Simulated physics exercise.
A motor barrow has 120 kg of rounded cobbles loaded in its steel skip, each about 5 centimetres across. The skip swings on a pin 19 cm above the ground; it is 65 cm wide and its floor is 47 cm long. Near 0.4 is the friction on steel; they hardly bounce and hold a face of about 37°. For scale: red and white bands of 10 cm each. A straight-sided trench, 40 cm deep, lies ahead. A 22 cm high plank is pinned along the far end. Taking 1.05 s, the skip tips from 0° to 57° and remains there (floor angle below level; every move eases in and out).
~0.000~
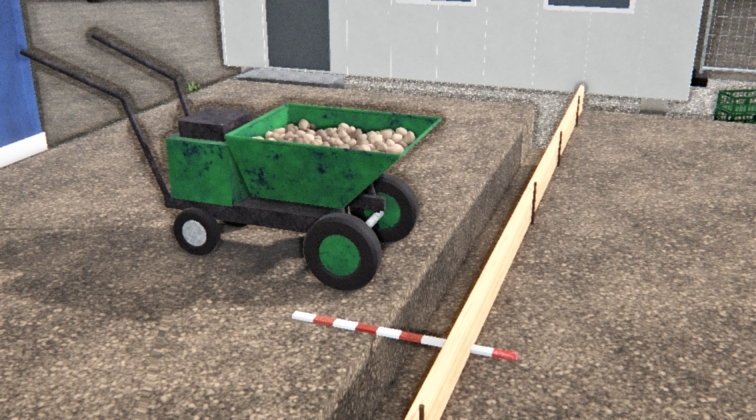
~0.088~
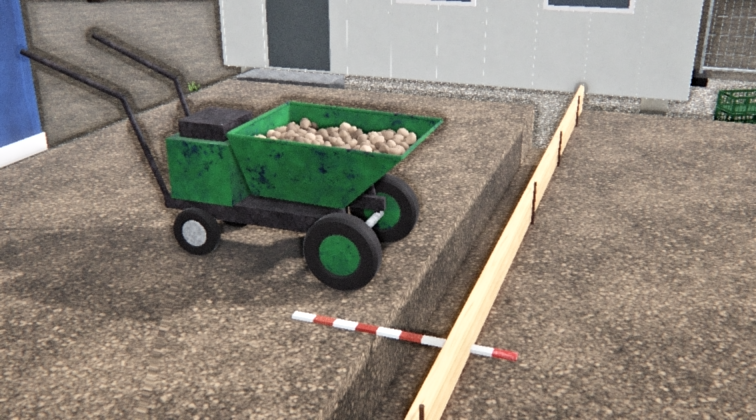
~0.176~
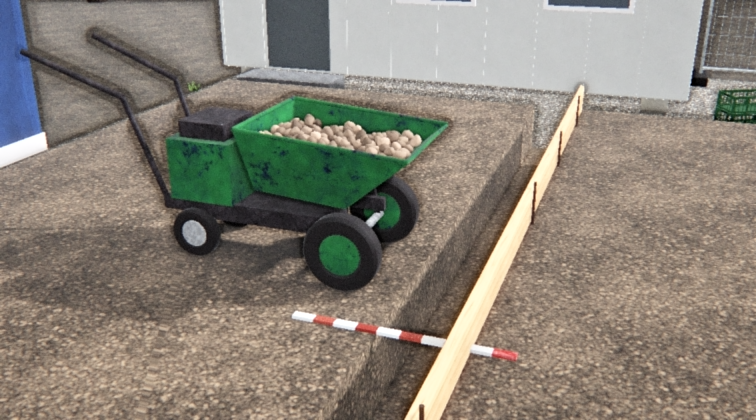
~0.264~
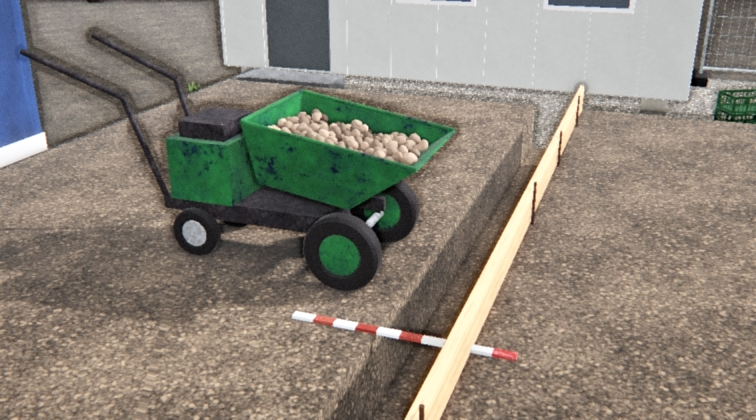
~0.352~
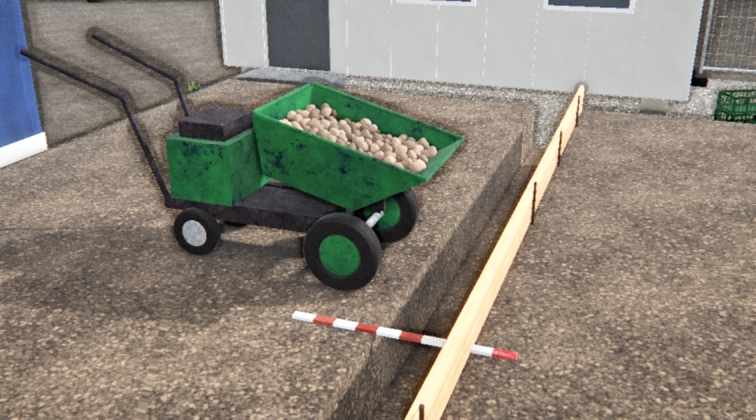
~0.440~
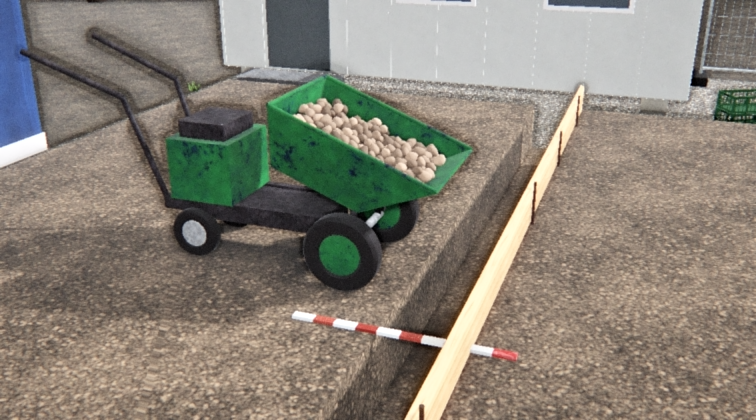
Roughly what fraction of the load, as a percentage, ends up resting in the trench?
Roughly 21 per cent of the load.
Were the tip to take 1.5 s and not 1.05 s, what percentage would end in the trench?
That works out at about 20 in a hundred.
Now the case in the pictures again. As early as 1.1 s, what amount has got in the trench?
Something like 5 in a hundred.
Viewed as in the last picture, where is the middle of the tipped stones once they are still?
About (512, 288).
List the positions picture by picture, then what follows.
The skip is at 0°, its lip at (400, 157); the top of the load is at (351, 134), in the first frame.
Lip at (402, 158), floor tilted 1°, highest stones at (345, 134); the stones move at 0.2 m/s on average, in the second frame.
Lip at (408, 163), floor tilted 4°, highest stones at (317, 127); the stones move at 0.3 m/s on average, in the third frame.
The skip is at 9°, its lip at (416, 170); the top of the load is at (301, 120); the stones move at 0.5 m/s on average, in the fourth frame.
The skip is at 15°, its lip at (427, 180); the top of the load is at (310, 114); the stones move at 0.6 m/s on average, in the fifth frame.
The skip is at 22°, its lip at (437, 193); the top of the load is at (320, 108); the stones move at 0.6 m/s on average, in the sixth frame.
After 0.8 s the floor is at 48°; 100 % in the skip; the foremost stones are at (456, 219).
After 1.1 s the floor is at 57°; 90 % in the skip, 5 % in the trench, 4 % past the trench; the foremost stones are at (516, 249).
After 1.5 s the floor is at 57°; 67 % in the skip, 12 % in the trench, 21 % past the trench; the foremost stones are at (592, 292).
After 3.5 s the floor is at 57°; 49 % in the skip, 21 % in the trench, 30 % past the trench; the foremost stones are at (650, 312).
